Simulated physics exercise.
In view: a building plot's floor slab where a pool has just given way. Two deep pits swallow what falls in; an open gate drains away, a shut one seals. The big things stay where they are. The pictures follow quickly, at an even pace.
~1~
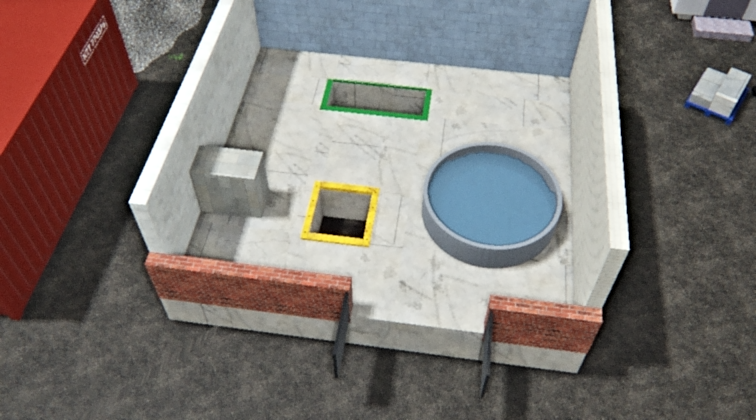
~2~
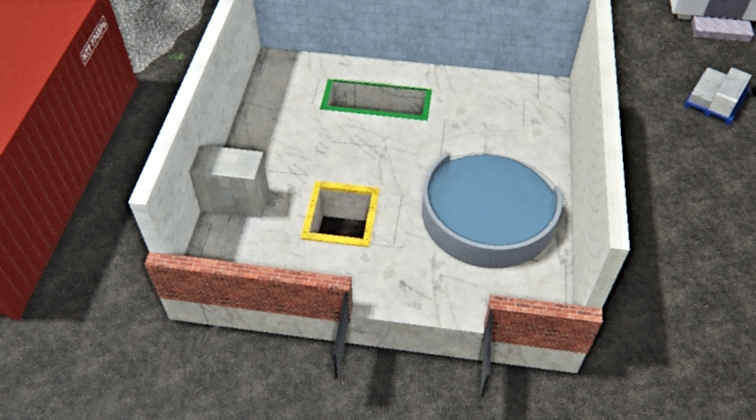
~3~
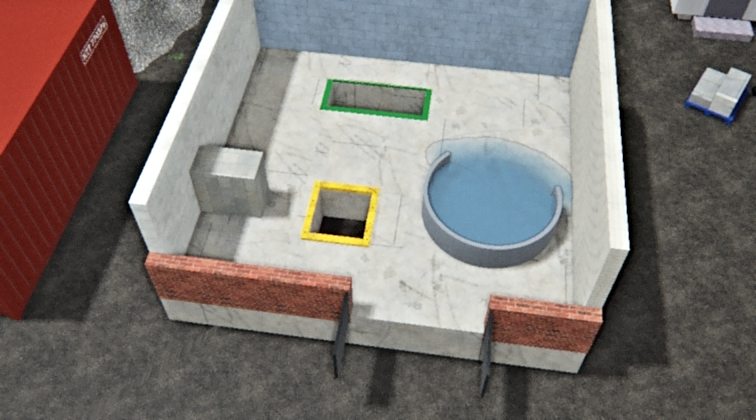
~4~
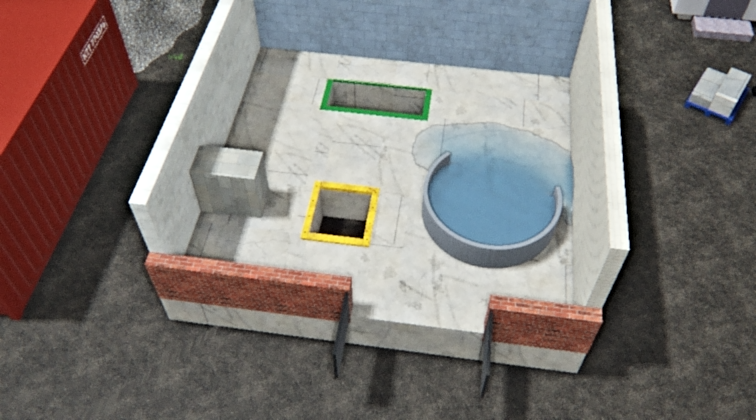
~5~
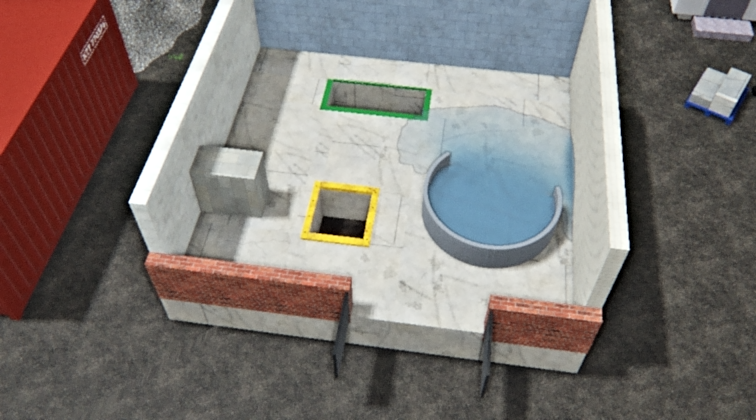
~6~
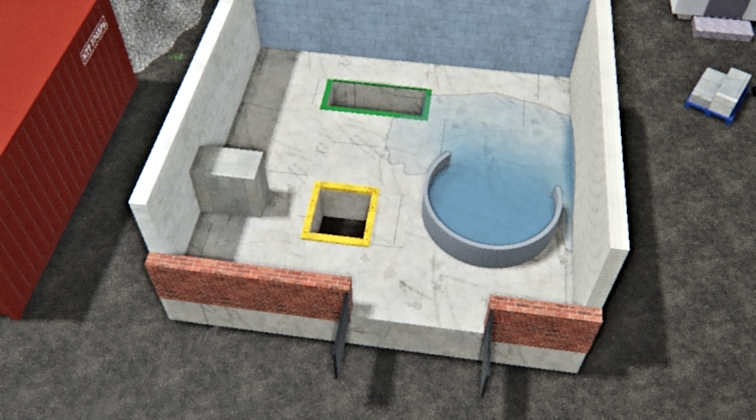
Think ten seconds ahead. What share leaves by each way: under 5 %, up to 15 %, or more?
In the end: The gate takes under 5 %; the green pit takes over 15 %; the yellow pit takes under 5 %.
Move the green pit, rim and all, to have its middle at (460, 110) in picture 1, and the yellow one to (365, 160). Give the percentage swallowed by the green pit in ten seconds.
Parts in a hundred: Green 60.
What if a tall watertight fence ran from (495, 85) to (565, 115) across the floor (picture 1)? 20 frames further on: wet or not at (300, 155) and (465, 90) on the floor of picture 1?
One after the other: Not flooded, wet.
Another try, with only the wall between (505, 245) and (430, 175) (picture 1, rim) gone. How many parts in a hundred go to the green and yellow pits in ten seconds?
Parts in a hundred: Green 0, yellow 15.
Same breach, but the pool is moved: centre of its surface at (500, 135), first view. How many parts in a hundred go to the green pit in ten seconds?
Per cent: Green 40.
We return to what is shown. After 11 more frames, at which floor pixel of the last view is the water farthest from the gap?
Around (362, 59).
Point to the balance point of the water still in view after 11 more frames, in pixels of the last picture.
At about (501, 151).
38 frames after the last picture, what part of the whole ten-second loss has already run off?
Roughly 75 per cent.
A moment on, water covers 30 % of the floor; the gate 0 %, the green pit 2 %, the yellow pit 0 %.
Next, water covers 30 % of the floor; the gate 0 %, the green pit 4 %, the yellow pit 0 %.
Then, water covers 40 % of the floor; the gate 0 %, the green pit 11 %, the yellow pit 0 %.
Later, water covers 65 % of the floor; the gate 0 %, the green pit 28 %, the yellow pit 0 %.
In the end, water covers 80 % of the floor; the gate 1 %, the green pit 37 %, the yellow pit 1 %.
